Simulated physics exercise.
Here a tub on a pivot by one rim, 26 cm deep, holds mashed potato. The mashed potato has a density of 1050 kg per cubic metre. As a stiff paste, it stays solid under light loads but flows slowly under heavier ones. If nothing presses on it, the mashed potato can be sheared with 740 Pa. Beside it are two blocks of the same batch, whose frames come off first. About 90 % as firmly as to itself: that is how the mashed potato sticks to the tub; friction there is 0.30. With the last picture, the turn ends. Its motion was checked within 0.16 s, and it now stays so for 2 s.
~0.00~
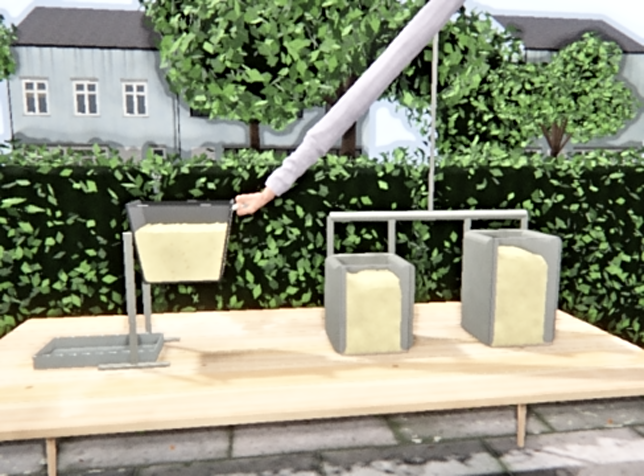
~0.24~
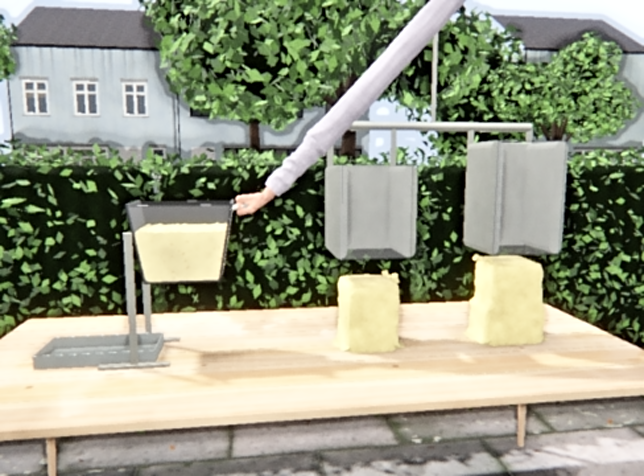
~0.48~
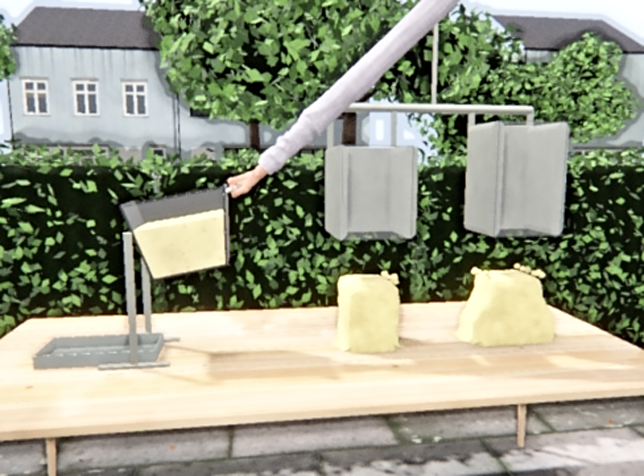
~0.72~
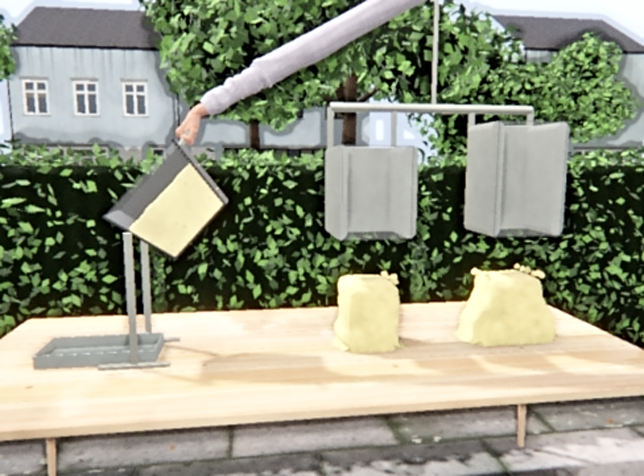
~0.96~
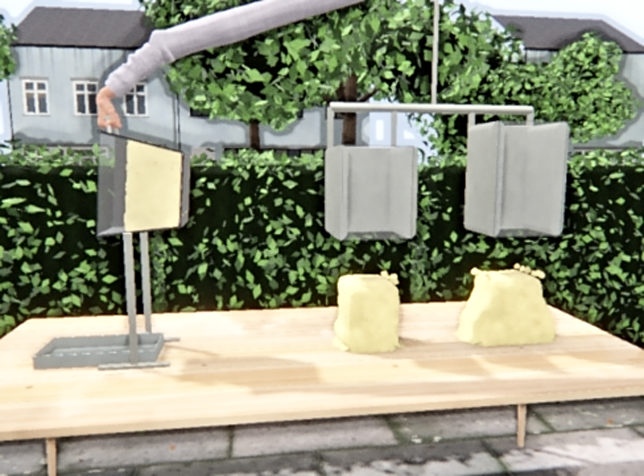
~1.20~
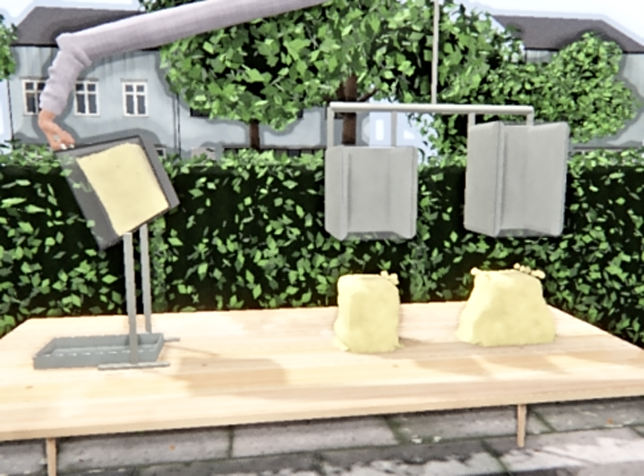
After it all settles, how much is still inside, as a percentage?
Roughly 0 % is still inside.
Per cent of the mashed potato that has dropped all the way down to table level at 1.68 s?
Near 45 per cent has got down by that time.
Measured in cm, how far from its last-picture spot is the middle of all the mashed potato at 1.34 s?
The shift is near 9 cm.
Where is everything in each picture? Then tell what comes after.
In the first picture, handle-side rim at (230, 204), tilt 0 degrees; top of the mashed potato at (224, 230); blocks stand 27 cm, 36 cm (left to right).
In the second picture, handle-side rim at (230, 204), tilt 0 degrees; top of the mashed potato at (224, 230); blocks stand 27 cm, 33 cm (left to right).
In the third picture, handle-side rim at (222, 187), tilt 10 degrees; top of the mashed potato at (218, 215); blocks stand 26 cm, 27 cm (left to right).
In the fourth picture, handle-side rim at (172, 141), tilt 47 degrees; top of the mashed potato at (190, 166); blocks stand 26 cm, 27 cm (left to right).
In the fifth picture, handle-side rim at (99, 133), tilt 86 degrees; top of the mashed potato at (129, 143); blocks stand 26 cm, 27 cm (left to right).
In the sixth picture, handle-side rim at (54, 154), tilt 111 degrees; top of the mashed potato at (128, 145); blocks stand 26 cm, 27 cm (left to right).
After 1.34 s, the tub is at 111 degrees and holds 89 %.
After 1.51 s, the tub is at 111 degrees and holds 23 %.
After 1.68 s, the tub is at 111 degrees and holds 0 %.
After 1.85 s, the tub is at 111 degrees and holds 0 %.
After 3.20 s, at the end, the tub is at 111 degrees and holds 0 %.
